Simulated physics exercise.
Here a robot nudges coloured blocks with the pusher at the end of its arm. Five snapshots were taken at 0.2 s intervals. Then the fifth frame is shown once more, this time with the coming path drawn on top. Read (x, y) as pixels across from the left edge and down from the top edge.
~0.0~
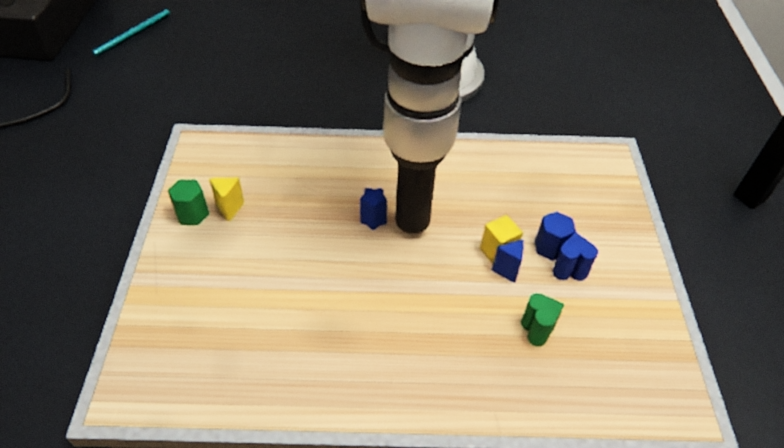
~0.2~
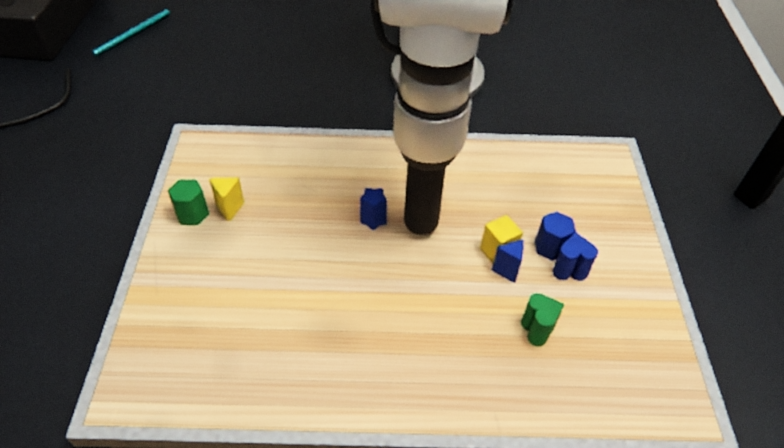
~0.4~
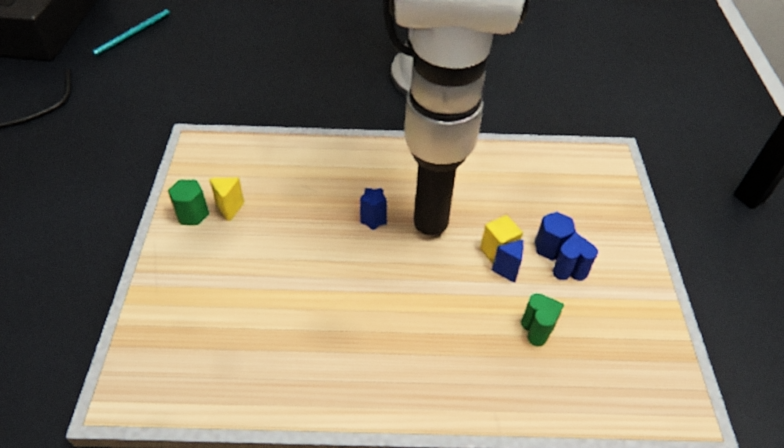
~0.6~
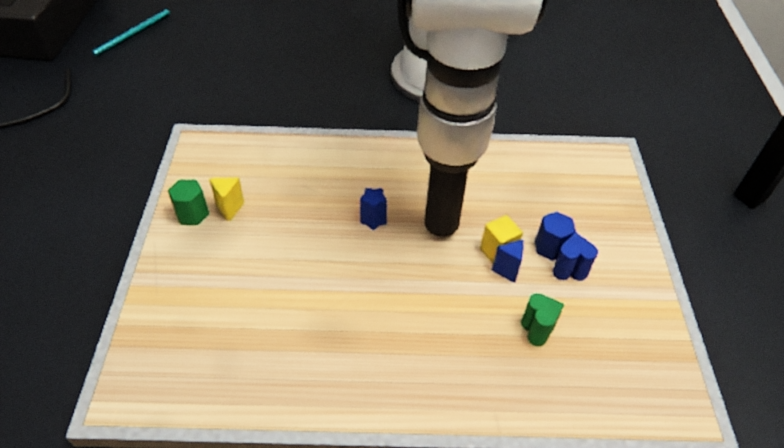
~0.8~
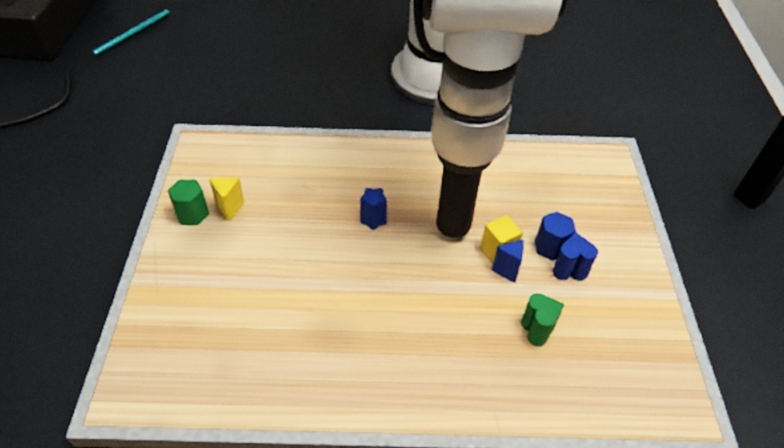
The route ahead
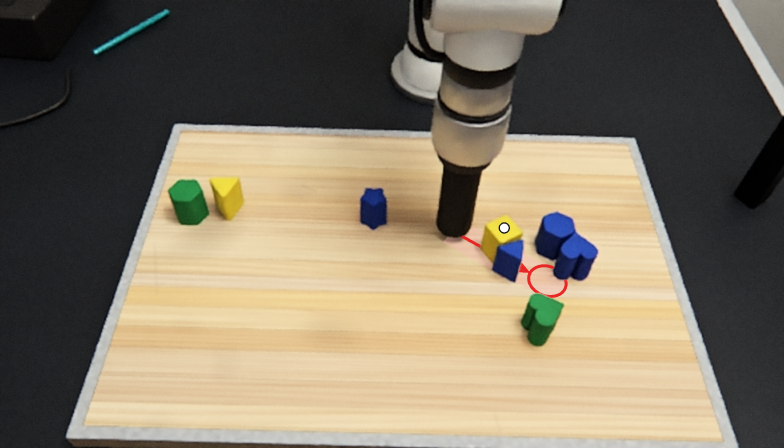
In this clip, a robot arm holding a dark pusher slides it a short way to the right across a wooden board, drawing closer to a yellow block beside several blue ones, while all the coloured blocks stay still.
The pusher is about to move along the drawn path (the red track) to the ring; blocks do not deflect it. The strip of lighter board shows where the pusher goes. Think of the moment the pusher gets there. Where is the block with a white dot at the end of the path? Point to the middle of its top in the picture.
In the picture, it is at (590, 258).
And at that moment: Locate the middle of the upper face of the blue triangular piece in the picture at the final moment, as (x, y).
I think it will end close to (551, 280).
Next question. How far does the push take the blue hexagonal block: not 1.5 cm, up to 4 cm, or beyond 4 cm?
It goes hardly anywhere, under 1.5 cm.
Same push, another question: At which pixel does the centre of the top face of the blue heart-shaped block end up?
In the picture, it is at (615, 249).
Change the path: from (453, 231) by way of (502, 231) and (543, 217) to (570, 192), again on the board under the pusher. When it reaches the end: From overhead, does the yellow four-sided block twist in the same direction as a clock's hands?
Yes.
The drawn path runs from (453, 231) to (547, 281); the dot is on the yellow four-sided block.
On the path given first. One third of the way, pusher (485, 243); yellow four-sided block (524, 235), turned 15° anticlockwise; blue triangular piece (527, 258), turned 15° clockwise.
Two thirds of the way, pusher (517, 260); yellow four-sided block (556, 246), turned 45° anticlockwise; blue triangular piece (535, 264); blue heart-shaped block (588, 248).
At the end, pusher (549, 275); yellow four-sided block (590, 258), turned 65° anticlockwise; blue triangular piece (551, 280), turned 45° clockwise; blue hexagonal block not moved; blue heart-shaped block (615, 249), turned 50° anticlockwise.
